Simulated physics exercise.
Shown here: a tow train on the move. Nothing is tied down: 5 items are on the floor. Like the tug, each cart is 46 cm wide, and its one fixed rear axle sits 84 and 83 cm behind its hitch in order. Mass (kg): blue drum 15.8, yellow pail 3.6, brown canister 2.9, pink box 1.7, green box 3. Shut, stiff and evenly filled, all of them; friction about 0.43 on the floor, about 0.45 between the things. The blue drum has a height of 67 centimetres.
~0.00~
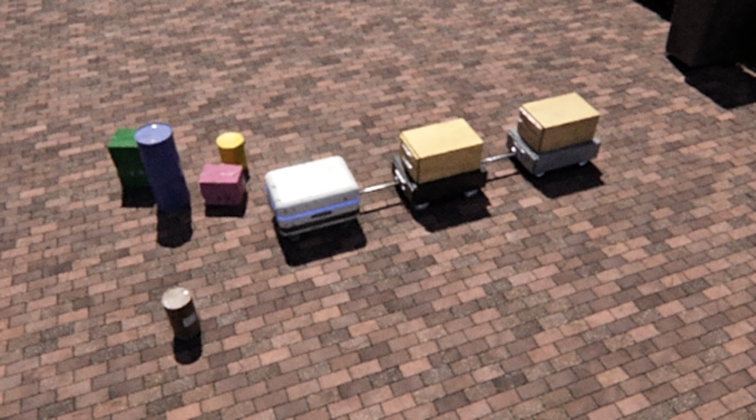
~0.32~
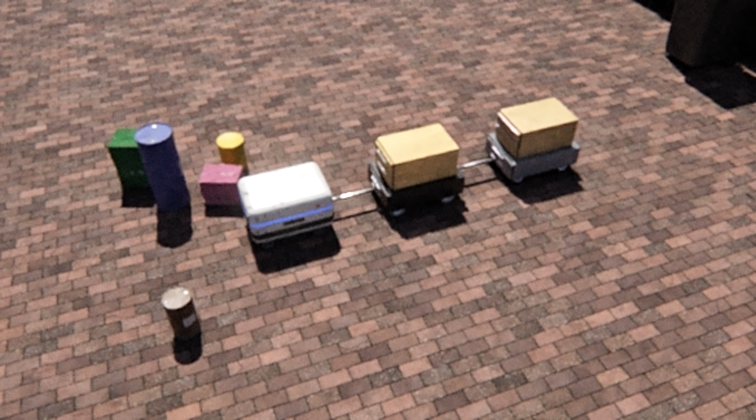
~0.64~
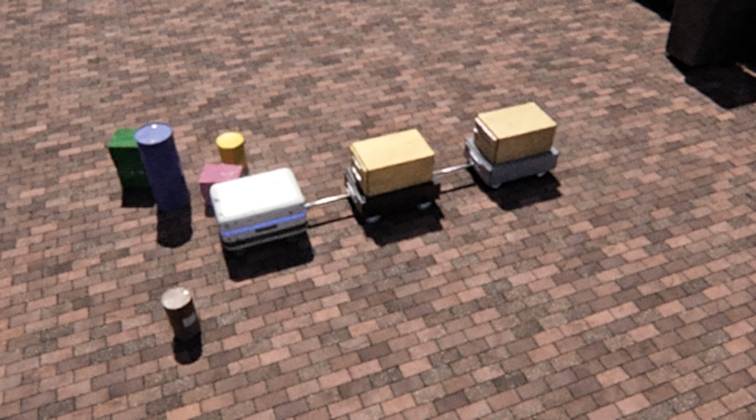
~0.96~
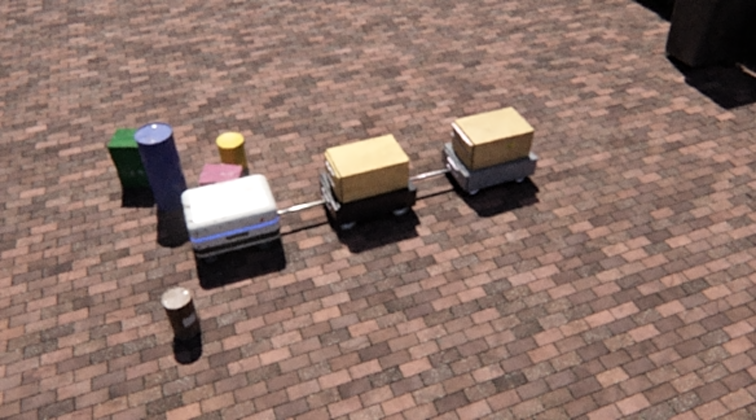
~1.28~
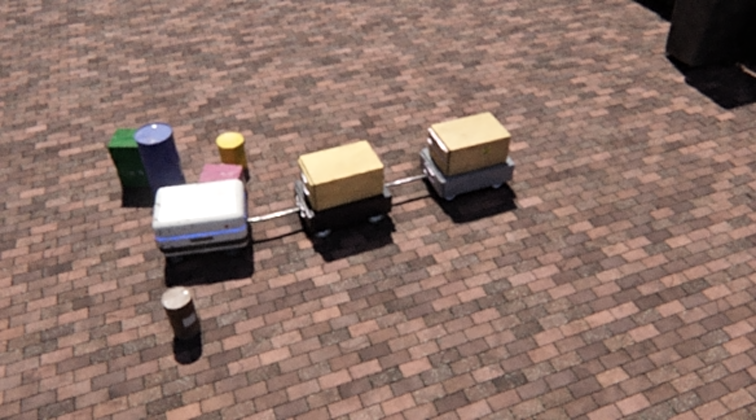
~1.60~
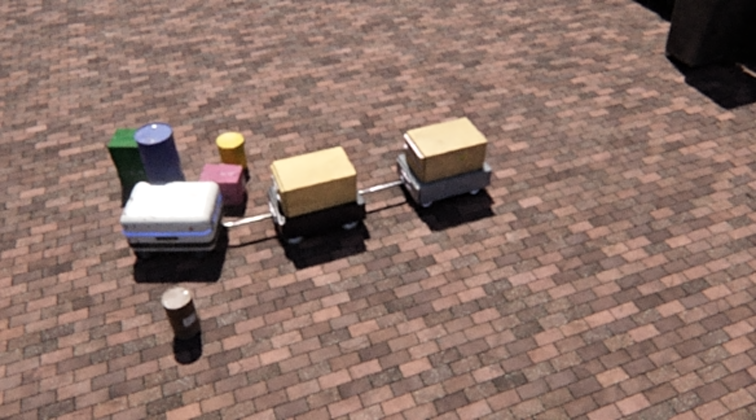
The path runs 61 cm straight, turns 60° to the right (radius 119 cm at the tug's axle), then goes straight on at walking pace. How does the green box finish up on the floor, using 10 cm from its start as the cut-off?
The green box ends up past the cut-off.
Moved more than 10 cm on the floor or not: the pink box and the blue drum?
Pink box: Is displaced. Blue drum: Is displaced.
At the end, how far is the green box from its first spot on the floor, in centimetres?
Net shift near 58 cm.
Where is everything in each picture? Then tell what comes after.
In the first frame, 0 cm covered; green box (136, 158); blue drum (164, 168).
In the second frame, 21 cm covered; brown canister (182, 313); pink box (223, 185).
In the third frame, 42 cm covered; blue drum (164, 168); yellow pail (233, 154).
In the fourth frame, 62 cm covered; brown canister (182, 313); pink box (223, 185).
In the fifth frame, 83 cm covered; blue drum (164, 168); yellow pail (233, 154).
In the sixth frame, 104 cm covered; green box (136, 158); brown canister (182, 313).
By 3.50 s, 228 cm covered; green box 18 cm from its spot near (128, 148); blue drum 30 cm from its spot; pink box 2 cm from its spot.
By 5.00 s, 325 cm covered; green box 45 cm from its spot near (115, 134); pink box 55 cm from its spot; blue drum 57 cm from its spot.
When it is over (7.6 s), not toppled but over 10 cm from the start, blue drum, pink box and green box; the other 2 within 10 cm of the start. End places, in pixels of the last picture, green box near (110, 127).
